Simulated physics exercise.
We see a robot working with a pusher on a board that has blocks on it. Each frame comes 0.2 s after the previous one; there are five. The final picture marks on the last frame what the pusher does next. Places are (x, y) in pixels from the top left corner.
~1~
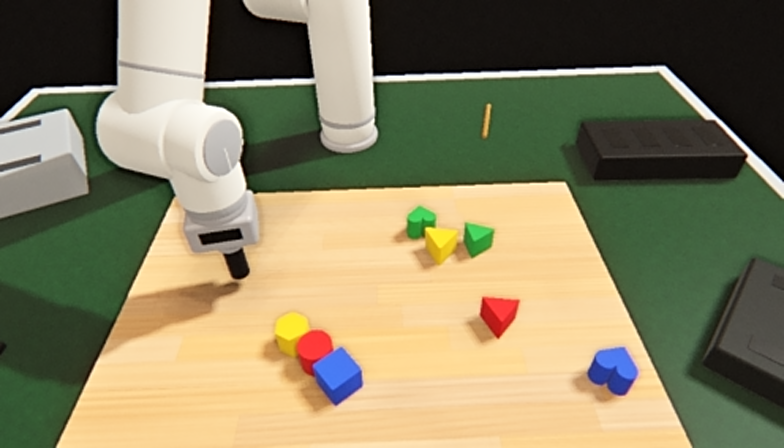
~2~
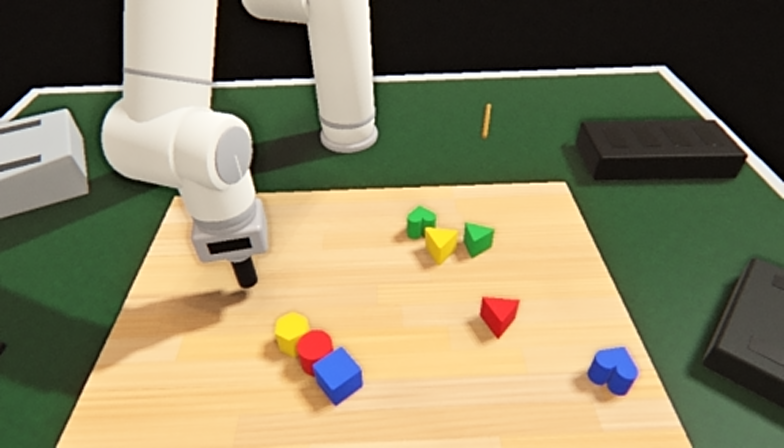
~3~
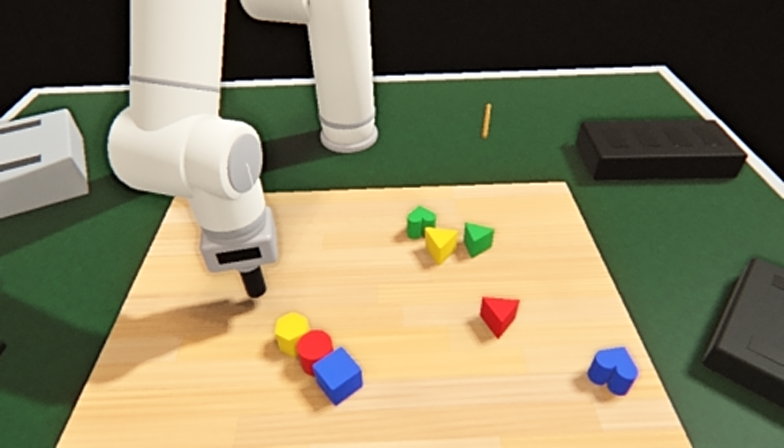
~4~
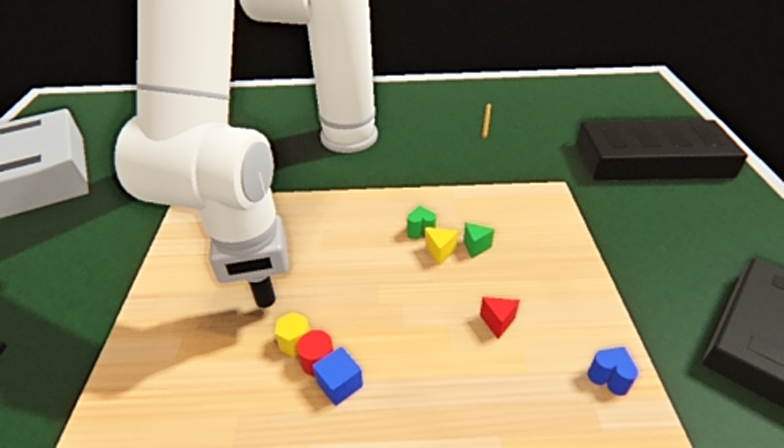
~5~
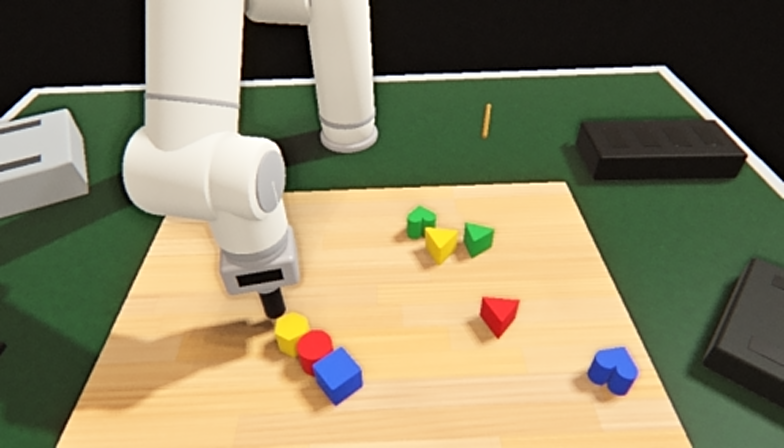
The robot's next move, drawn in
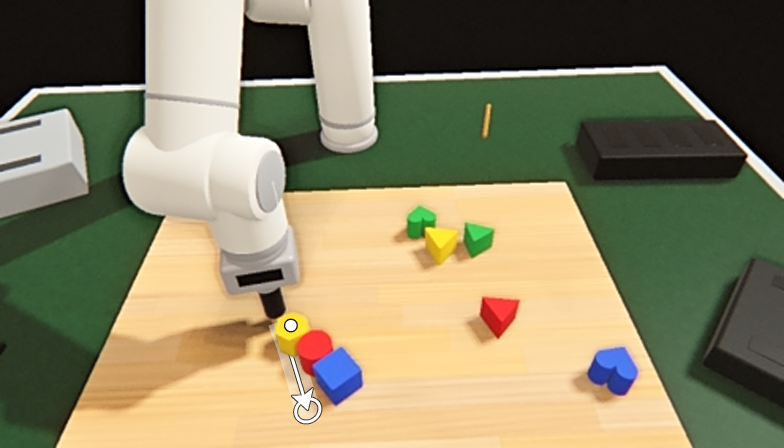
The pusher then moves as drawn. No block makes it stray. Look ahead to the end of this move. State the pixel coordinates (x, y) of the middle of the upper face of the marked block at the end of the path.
Its top middle is near (320, 353).
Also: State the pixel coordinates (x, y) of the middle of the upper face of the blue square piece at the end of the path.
Pixel (357, 382).
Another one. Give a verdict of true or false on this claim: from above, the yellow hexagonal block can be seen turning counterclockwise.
This is true.
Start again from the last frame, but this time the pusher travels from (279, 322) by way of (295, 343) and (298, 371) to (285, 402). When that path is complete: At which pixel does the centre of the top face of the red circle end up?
Its top middle is near (357, 360).
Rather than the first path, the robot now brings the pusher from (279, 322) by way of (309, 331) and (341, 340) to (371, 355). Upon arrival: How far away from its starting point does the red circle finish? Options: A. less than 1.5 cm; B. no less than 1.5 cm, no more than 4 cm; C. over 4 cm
Answer: B.
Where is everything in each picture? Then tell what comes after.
In the first frame, pusher tip at (240, 273); block tops, yellow hexagonal block at (291, 326); red circle at (314, 344); blue square piece at (337, 367).
In the second frame, pusher at (248, 282); blocks unchanged.
In the third frame, pusher at (257, 291); blocks unchanged.
In the fourth frame, pusher at (266, 301); blocks unchanged.
In the fifth frame, pusher at (276, 311); yellow hexagonal block at (291, 326); red circle at (314, 344); blue square piece at (337, 367).
Path on the board, in a line from (279, 322) to (308, 410); the dot is on the yellow hexagonal block.
On the path given first. One third of the way, pusher at (286, 338); yellow hexagonal block at (308, 337), turned 50° anticlockwise; red circle at (338, 350); blue square piece at (352, 379), turned 20° clockwise.
Two thirds of the way, pusher at (295, 368); yellow hexagonal block at (321, 349); red circle at (355, 349); blue square piece at (357, 382), turned 30° clockwise.
At the end, pusher at (305, 400); yellow hexagonal block at (320, 353), turned 145° anticlockwise; red circle at (356, 348); blue square piece at (357, 382), turned 30° clockwise.
